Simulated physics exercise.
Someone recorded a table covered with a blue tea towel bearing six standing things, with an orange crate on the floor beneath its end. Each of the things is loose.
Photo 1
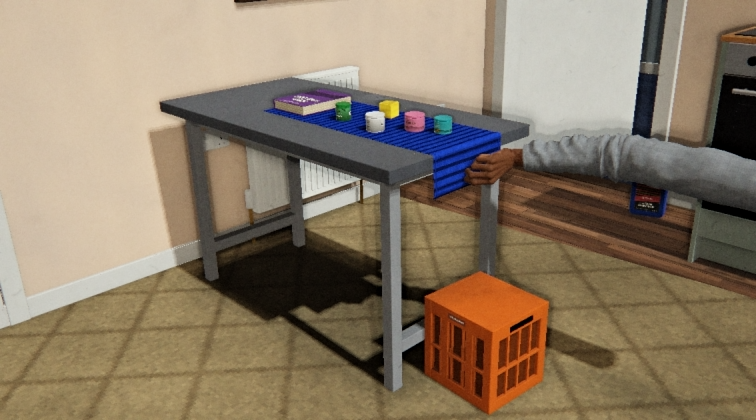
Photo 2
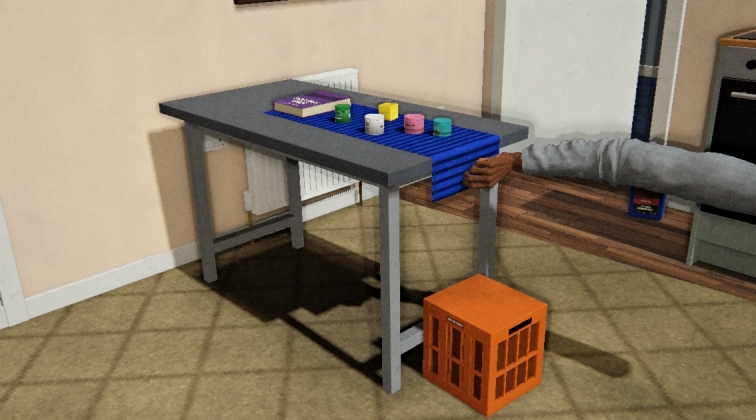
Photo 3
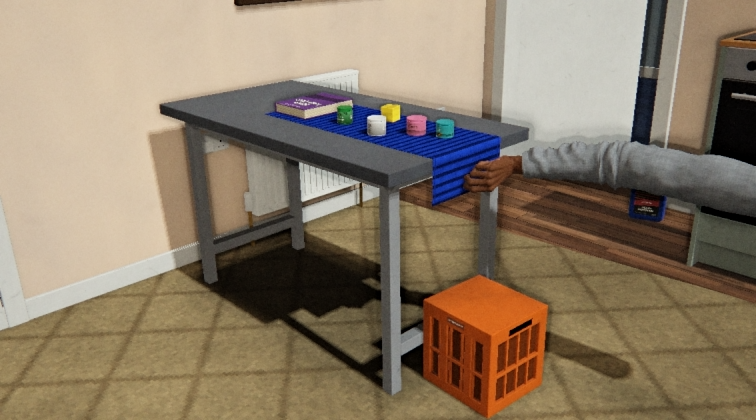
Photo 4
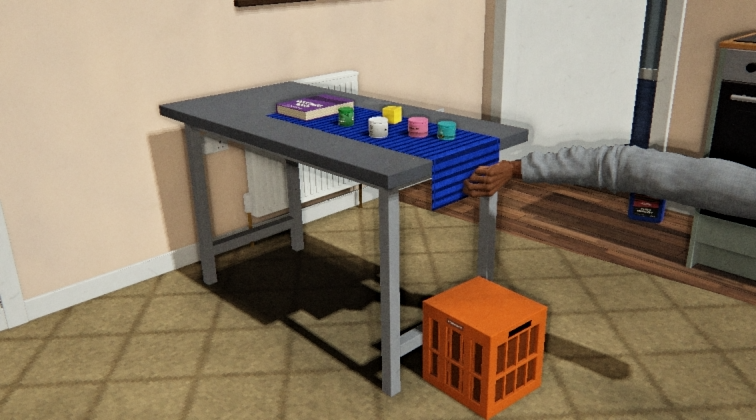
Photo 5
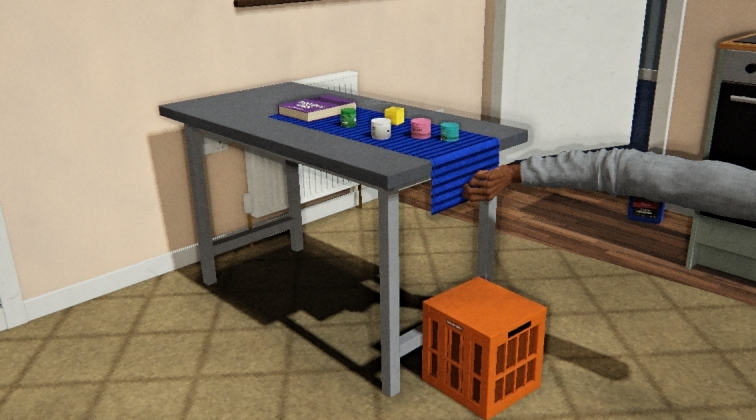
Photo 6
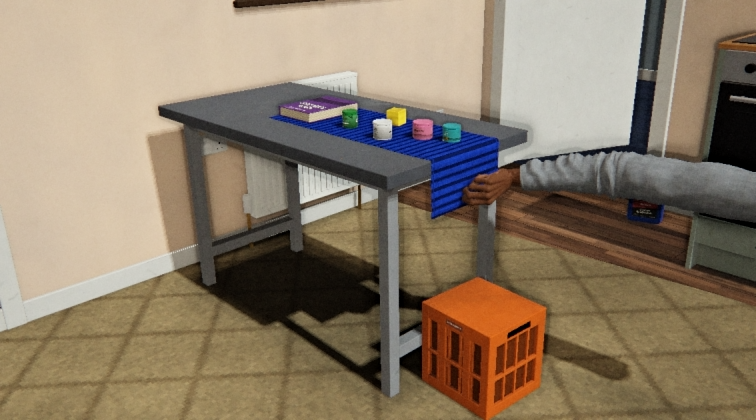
A hand slowly drawing a blue striped cloth down over a grey table's end, the pots, yellow cube and book shifting slightly right.
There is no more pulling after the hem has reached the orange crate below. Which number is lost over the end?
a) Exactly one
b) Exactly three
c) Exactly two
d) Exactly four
Option b: Exactly three.
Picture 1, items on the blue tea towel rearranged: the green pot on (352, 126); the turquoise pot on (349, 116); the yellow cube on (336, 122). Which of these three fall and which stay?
In the end the green pot is still on top, the turquoise pot is still on top, and the yellow cube is still on top.
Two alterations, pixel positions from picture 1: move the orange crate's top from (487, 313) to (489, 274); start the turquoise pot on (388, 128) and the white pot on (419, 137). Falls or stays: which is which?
Observed: Turquoise pot remains seated; white pot departs.
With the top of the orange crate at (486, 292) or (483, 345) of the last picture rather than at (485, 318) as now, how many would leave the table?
That would make 2 and 4.
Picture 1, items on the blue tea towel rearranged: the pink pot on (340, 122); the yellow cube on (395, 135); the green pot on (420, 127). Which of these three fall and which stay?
My call: The pink pot hangs on; the yellow cube takes a tumble; the green pot takes a tumble.
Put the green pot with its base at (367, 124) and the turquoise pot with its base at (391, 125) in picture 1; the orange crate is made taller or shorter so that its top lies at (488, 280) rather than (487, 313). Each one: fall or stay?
The green pot stays aboard; the turquoise pot stays aboard.
Soon after, hem near (466, 265); turquoise pot and pink pot gone.
After that, hem on the crate; turquoise pot, pink pot and white pot gone.
In the end, hem on the crate; turquoise pot, pink pot and white pot gone. It carries off three.
